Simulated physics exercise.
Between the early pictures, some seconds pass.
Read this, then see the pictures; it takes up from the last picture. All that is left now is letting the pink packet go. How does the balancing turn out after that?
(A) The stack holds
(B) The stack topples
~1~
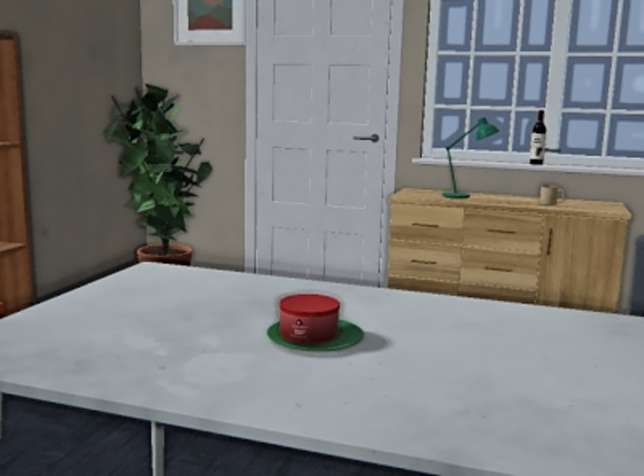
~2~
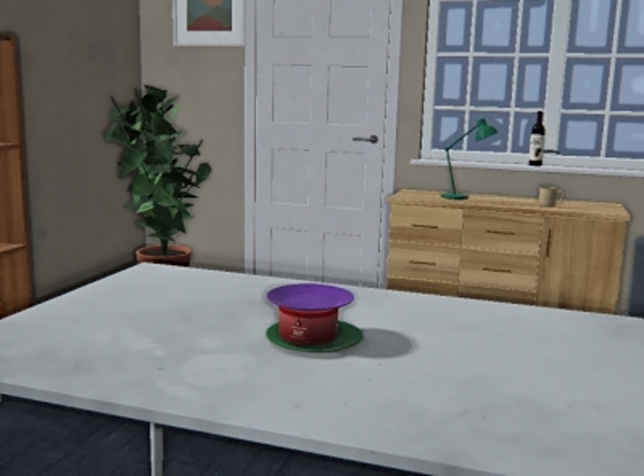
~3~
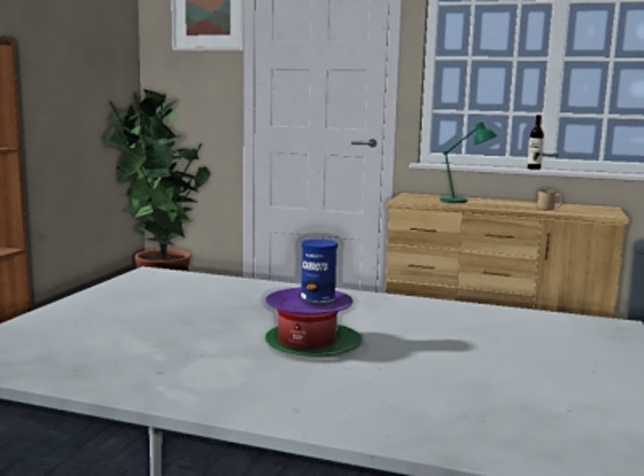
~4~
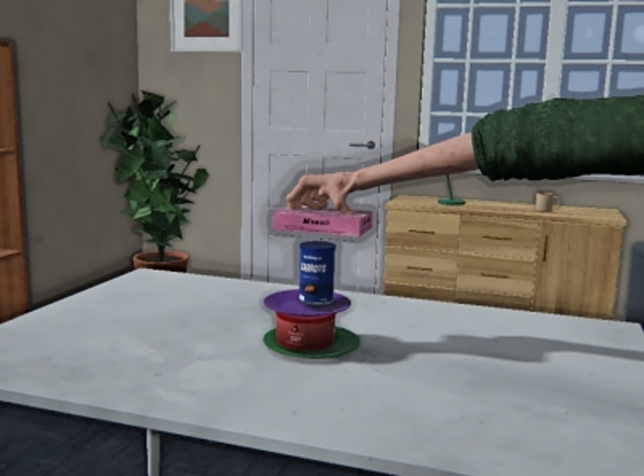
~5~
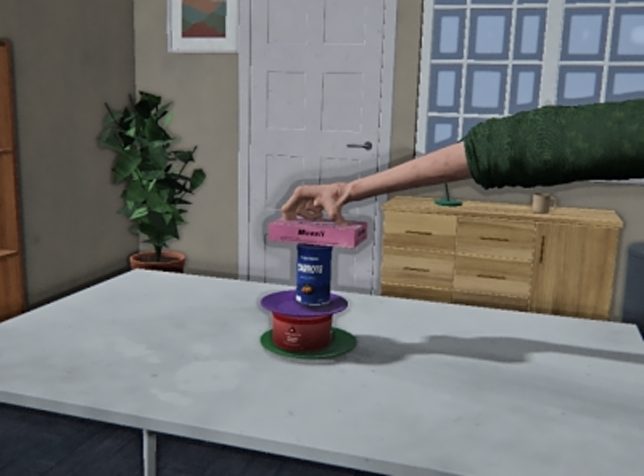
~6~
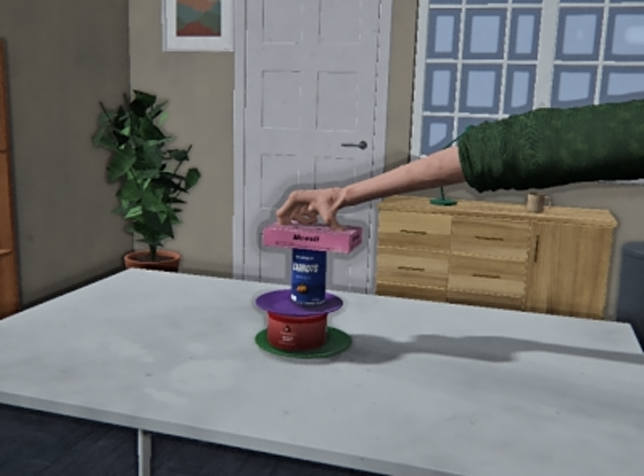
The stack holds.
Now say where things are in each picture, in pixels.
In the first picture, the last thing is not in view yet; red tub (309, 318).
In the second picture, the last thing is not in view yet.
In the third picture, the last thing is not in view yet; red tub (308, 323).
The fourth picture shows coming down; pink packet (324, 220); blue tin (317, 273).
The fifth picture shows coming down; pink packet (319, 231); red tub (302, 325).
The sixth picture shows in place under the hand; pink packet (314, 236); blue tin (309, 272).
Then, 0.20 s after the last picture, nothing has stirred.
Then, 0.70 s after the last picture, pink packet resting near (314, 237).
At rest, all 5 in place. Seen from the same camera at the end, pink packet near (314, 237). The pile stays up.
